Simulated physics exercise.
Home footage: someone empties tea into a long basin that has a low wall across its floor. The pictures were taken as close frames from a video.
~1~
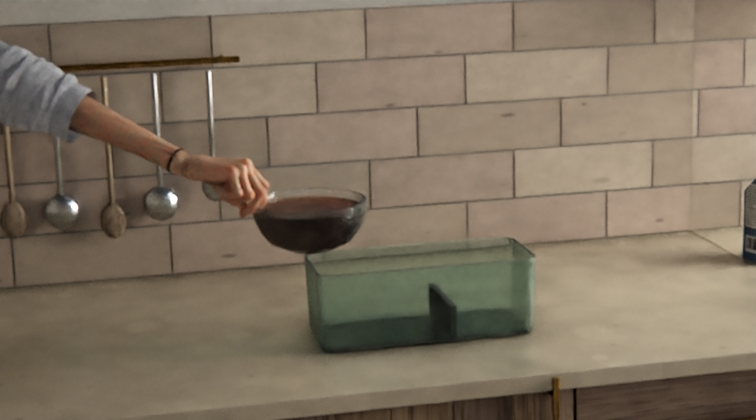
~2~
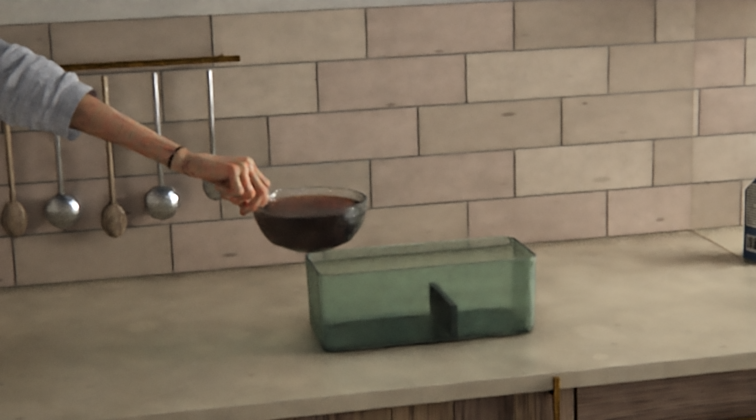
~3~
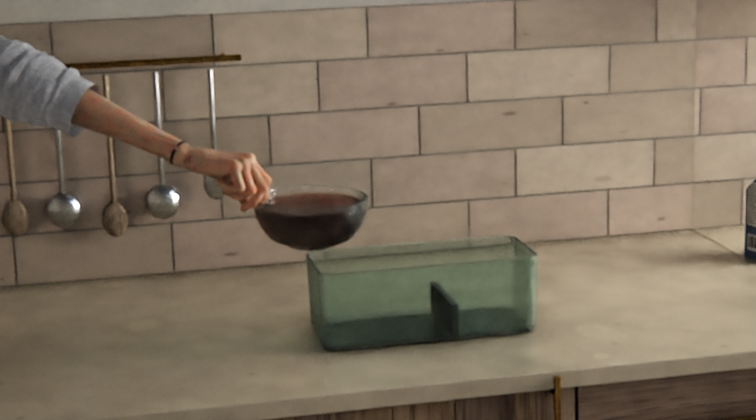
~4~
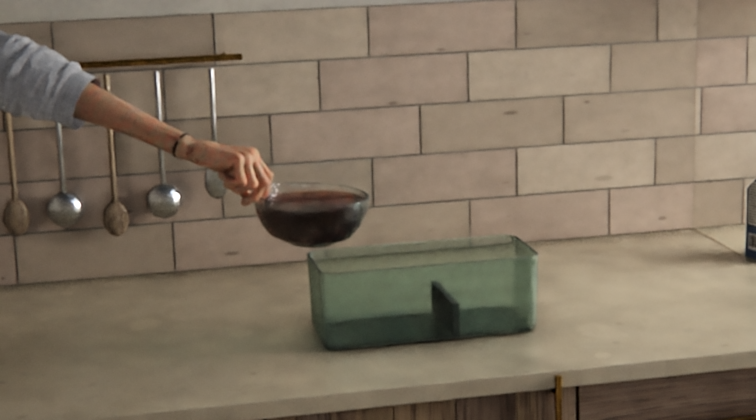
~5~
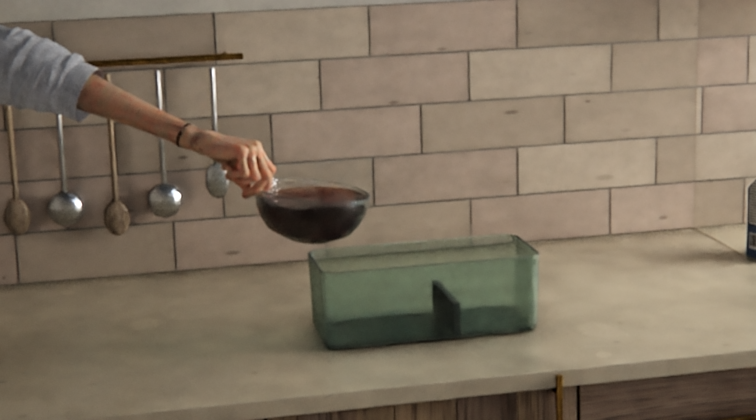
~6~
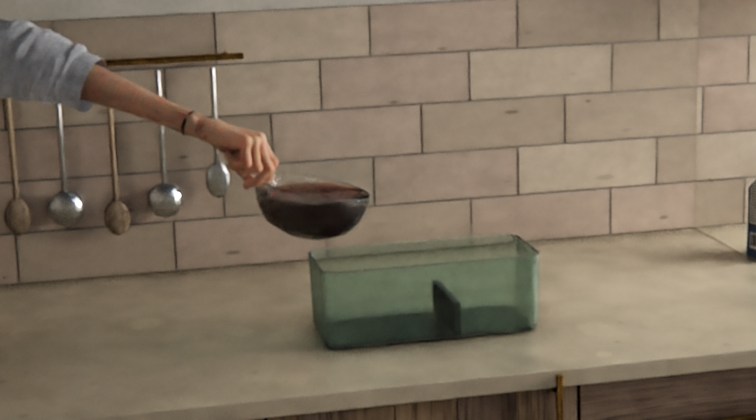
A kitchen counter with a pale stone-like top, backed by beige brick-shaped tiles, is seen from the front and slightly above. A hand from the left holds a clear bowl of dark reddish-brown liquid above a green see-through basin with a low inner wall, near hanging utensils. The hand rises slightly, gradually tilting the bowl rightward, while the basin stays put.
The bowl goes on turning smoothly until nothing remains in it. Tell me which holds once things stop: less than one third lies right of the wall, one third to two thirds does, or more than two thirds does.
A third to two thirds.
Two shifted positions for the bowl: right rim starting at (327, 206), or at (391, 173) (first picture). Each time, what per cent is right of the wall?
It works out to around 10 % and then around 75 %.
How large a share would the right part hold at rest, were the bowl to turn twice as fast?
Around 50 per cent ends up there.
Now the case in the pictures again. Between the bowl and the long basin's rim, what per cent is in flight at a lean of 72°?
Near 45 in a hundred.
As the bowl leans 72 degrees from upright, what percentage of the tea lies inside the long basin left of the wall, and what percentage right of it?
Roughly 15 per cent on the left, roughly 0 per cent on the right.
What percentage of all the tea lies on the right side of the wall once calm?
Roughly 50 %.
A moment on, the bowl is tipped part way and 41 per cent is still to pour, 15 is left of the wall and 0 right of it.
Next, the bowl is tipped right over and 0 per cent is still to pour, 36 is left of the wall and 52 right of it.
Then the bowl is tipped right over and 0 per cent is still to pour, 45 is left of the wall and 51 right of it.
Later the bowl is tipped right over and 0 per cent is still to pour, 45 is left of the wall and 51 right of it.
At rest 45 per cent lies left of the wall, 51 right of it and 4 outside.
